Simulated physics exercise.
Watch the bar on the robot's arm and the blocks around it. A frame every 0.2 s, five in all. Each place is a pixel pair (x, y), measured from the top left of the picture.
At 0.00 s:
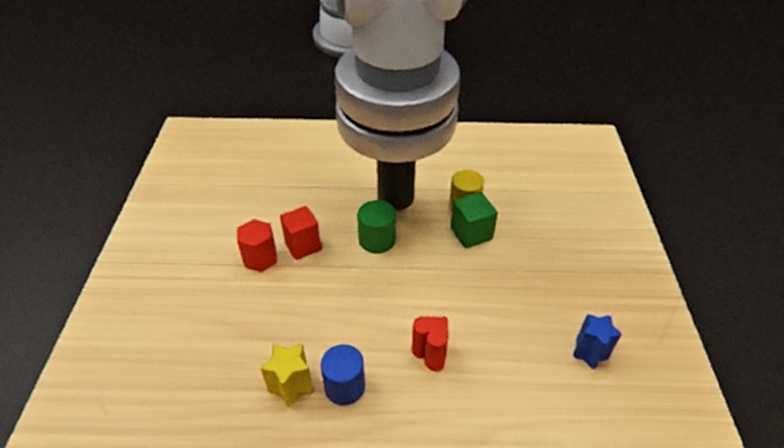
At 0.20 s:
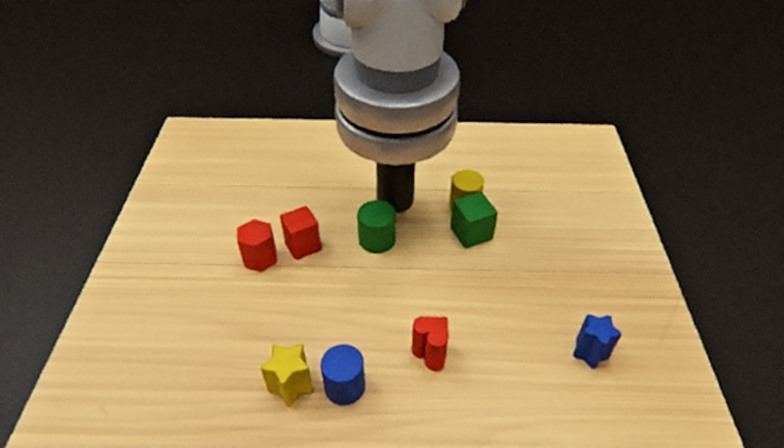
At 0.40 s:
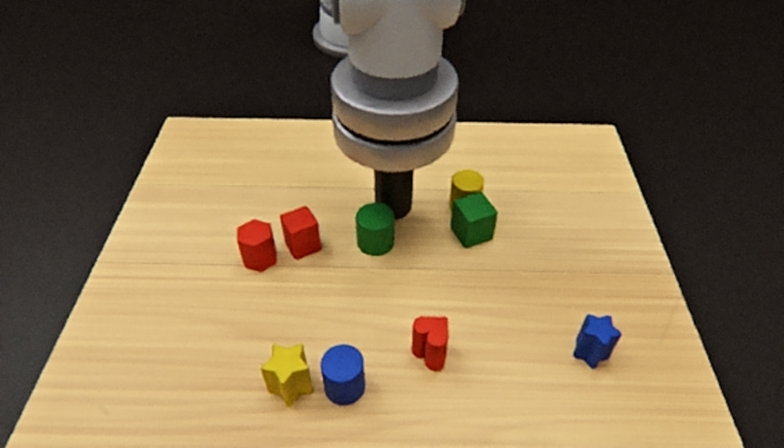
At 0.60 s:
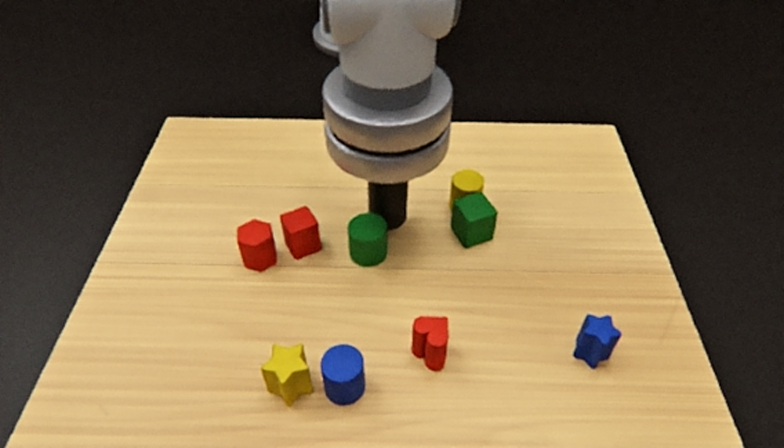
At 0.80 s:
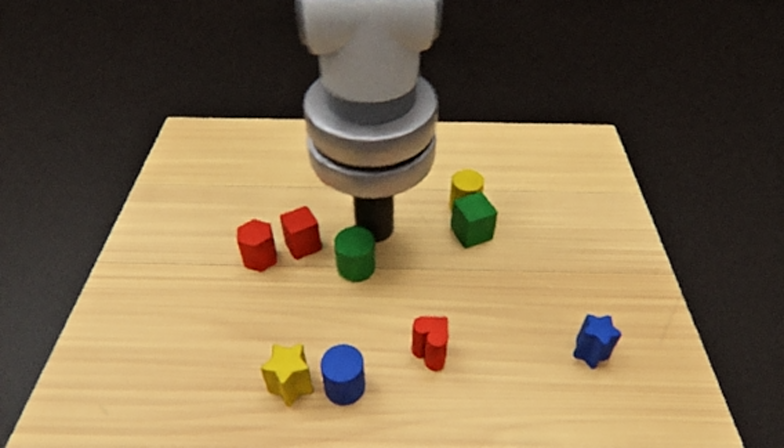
At the start, a robot arm holds a dark bar just behind a green cylinder on a wooden board, with red, yellow, blue and green blocks around it. After barely moving, the bar pushes the cylinder a short way toward the viewer and left, while the other blocks stay still.
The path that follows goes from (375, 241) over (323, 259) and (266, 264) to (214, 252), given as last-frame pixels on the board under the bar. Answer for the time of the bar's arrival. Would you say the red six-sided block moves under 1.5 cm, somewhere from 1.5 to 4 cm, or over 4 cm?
The largest band: Over 4 cm.
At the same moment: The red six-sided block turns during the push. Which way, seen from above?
Its rotation is counterclockwise.
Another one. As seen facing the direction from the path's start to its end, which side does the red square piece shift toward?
Pushed right.
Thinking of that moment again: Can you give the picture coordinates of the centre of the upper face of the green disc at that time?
I predict (327, 264).
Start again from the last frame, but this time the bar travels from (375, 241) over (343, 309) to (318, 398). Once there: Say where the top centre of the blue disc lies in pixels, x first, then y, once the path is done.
The middle of its upper face should be somewhere near (349, 402).
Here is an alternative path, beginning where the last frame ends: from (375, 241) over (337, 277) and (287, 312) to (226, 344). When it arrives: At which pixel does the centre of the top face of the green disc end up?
If I read the scene right, the answer is (297, 321).
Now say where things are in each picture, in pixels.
In the first picture, bar's lower end (396, 198); red six-sided block (254, 231); red square piece (299, 219); green disc (377, 213).
In the second picture, bar (395, 200); blocks still.
In the third picture, bar (393, 206); green disc (375, 215).
In the fourth picture, bar (388, 217); green disc (367, 226).
In the fifth picture, bar (374, 229); red six-sided block (254, 231); red square piece (299, 219); green disc (354, 240).
The first path, step by step. One third of the way, bar (321, 248); red square piece (285, 218), turned 20° clockwise; green disc (327, 264).
Two thirds of the way, bar (263, 252); red six-sided block (225, 229), turned 40° anticlockwise; red square piece (260, 211), turned 110° clockwise; green disc (327, 264).
At the end, bar (210, 241); red six-sided block (173, 216), turned 25° anticlockwise; red square piece (255, 209), turned 135° clockwise; green disc (327, 264).
